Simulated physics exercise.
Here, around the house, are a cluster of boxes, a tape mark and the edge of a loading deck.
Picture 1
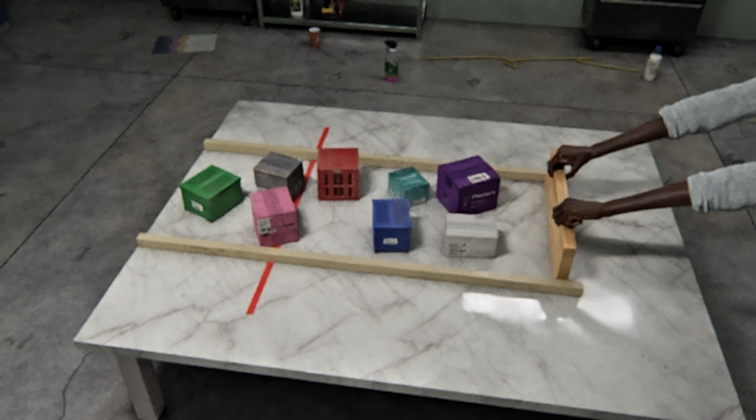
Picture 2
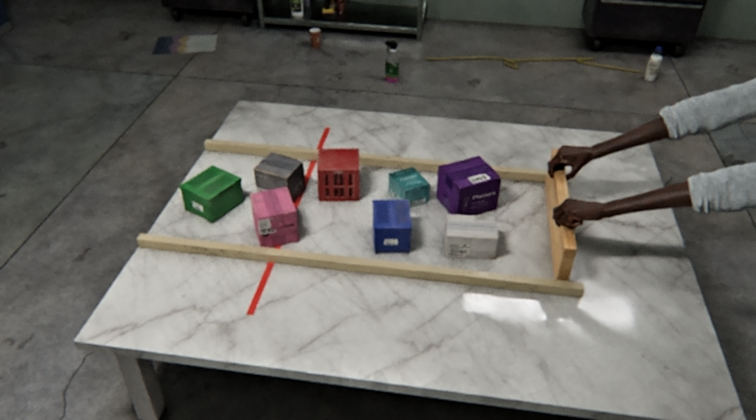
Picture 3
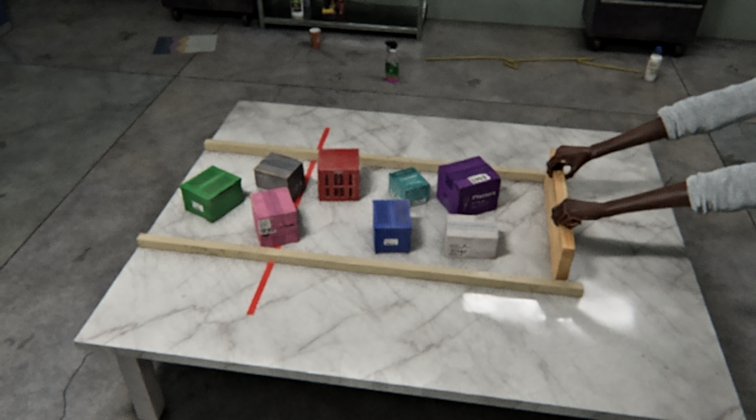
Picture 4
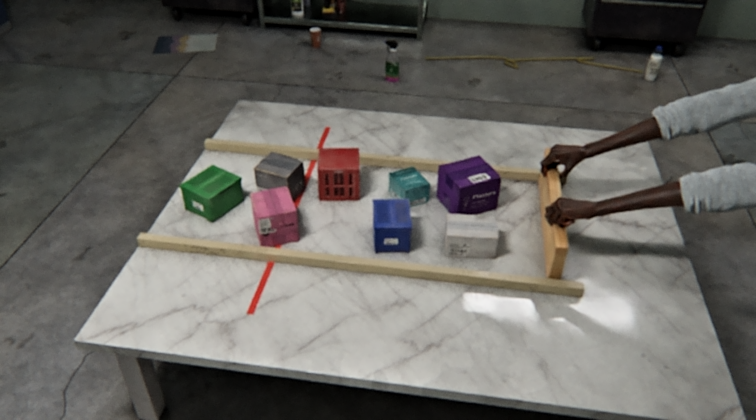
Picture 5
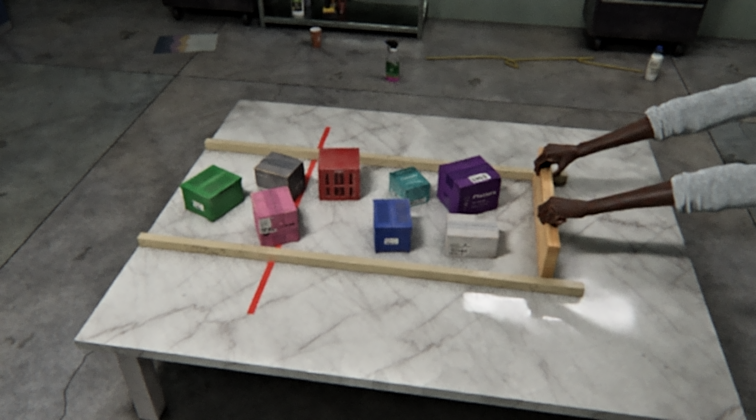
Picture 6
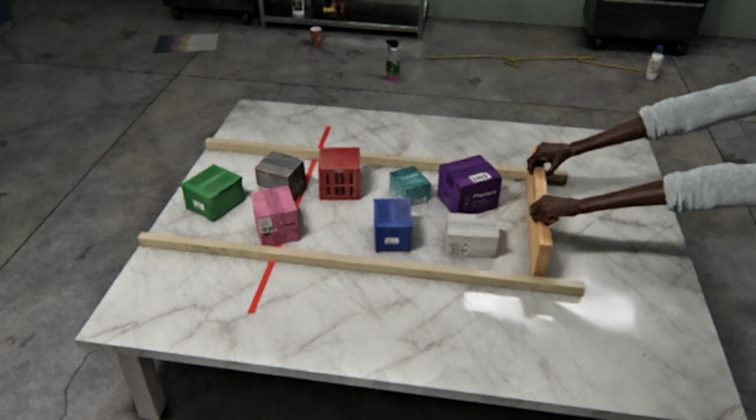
Two hands in pale sleeves hold an upright wooden plank at the right of a white marbled table, seen from above at an angle in a concrete-floored room. Between two wooden rails sit green, grey, pink, red, blue, turquoise, purple and white boxes, with red tape crossing beneath the left group. The hands slide the plank slightly left, while the boxes and camera stay still.
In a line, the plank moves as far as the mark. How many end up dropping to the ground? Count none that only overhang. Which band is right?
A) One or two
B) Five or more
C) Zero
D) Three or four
Option A: One or two.
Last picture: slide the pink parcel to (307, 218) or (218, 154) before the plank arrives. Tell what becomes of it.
In order, it is not lost; drops down.
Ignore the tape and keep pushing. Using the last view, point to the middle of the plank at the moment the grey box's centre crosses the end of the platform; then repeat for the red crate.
When the grey box crosses, the middle is near (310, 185); when the red crate crosses, near (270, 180).
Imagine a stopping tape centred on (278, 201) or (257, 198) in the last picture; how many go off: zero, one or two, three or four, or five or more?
Taking the places in turn, I'd pick either one or two and then either three or four.
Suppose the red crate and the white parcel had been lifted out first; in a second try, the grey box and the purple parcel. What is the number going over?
Counts - first: 0, second: 0.
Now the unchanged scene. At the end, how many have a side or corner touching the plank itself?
Number: 2.
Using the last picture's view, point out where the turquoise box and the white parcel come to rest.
Around (246, 173) and around (264, 213).
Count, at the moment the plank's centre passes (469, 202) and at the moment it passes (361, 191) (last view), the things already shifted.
The counts are 3 and 8.
A little later, none off yet; green tote at rest near (214, 193); grey box at rest near (281, 178); pink parcel at rest near (275, 216).
Next, none off yet; green tote shifted a little near (206, 196); grey box shifted about its own width near (245, 175); pink parcel shifted a little near (262, 215).
When it is over, the number that fall off is one or two; down, grey box and green tote.
